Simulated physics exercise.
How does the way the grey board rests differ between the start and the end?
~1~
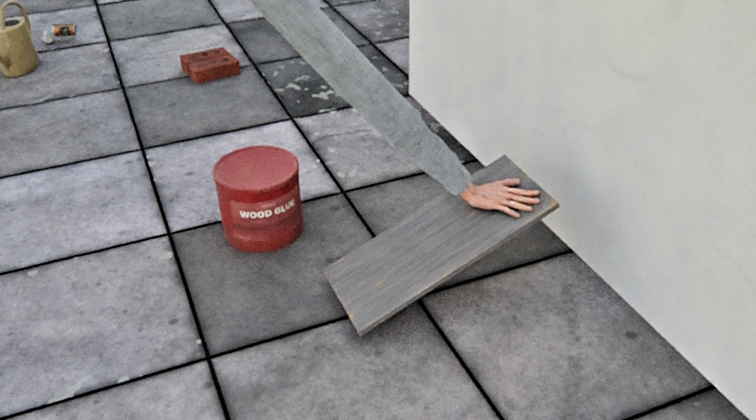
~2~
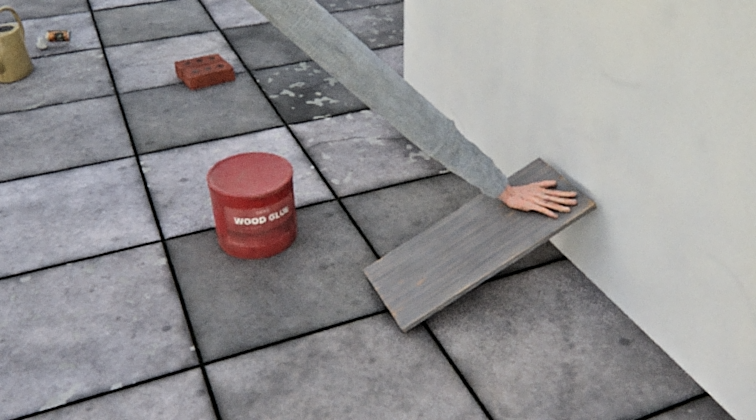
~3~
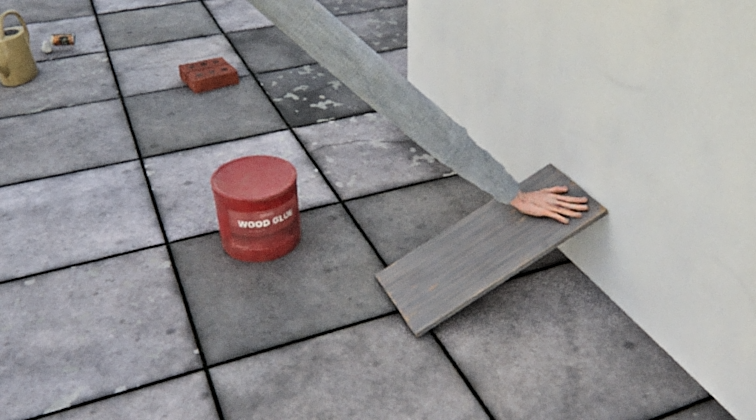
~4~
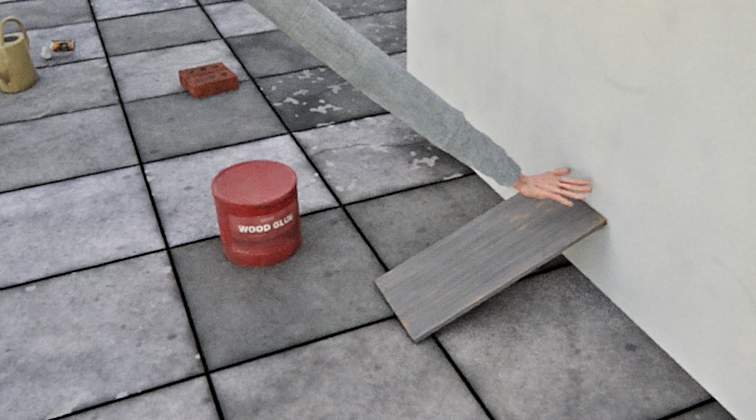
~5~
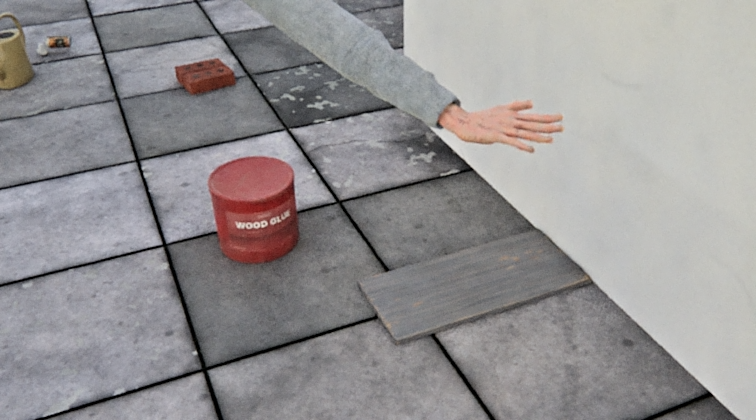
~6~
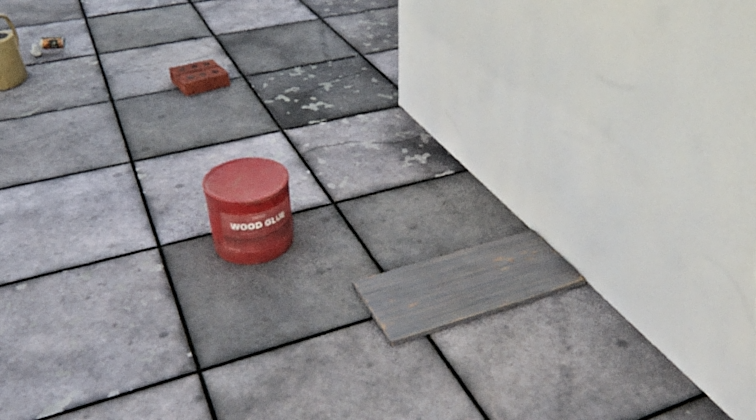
At the start the grey board is tilted up with a hand on its raised end. By the end it has slid down and lies flat on the paving beside the wall, with no hand on it.
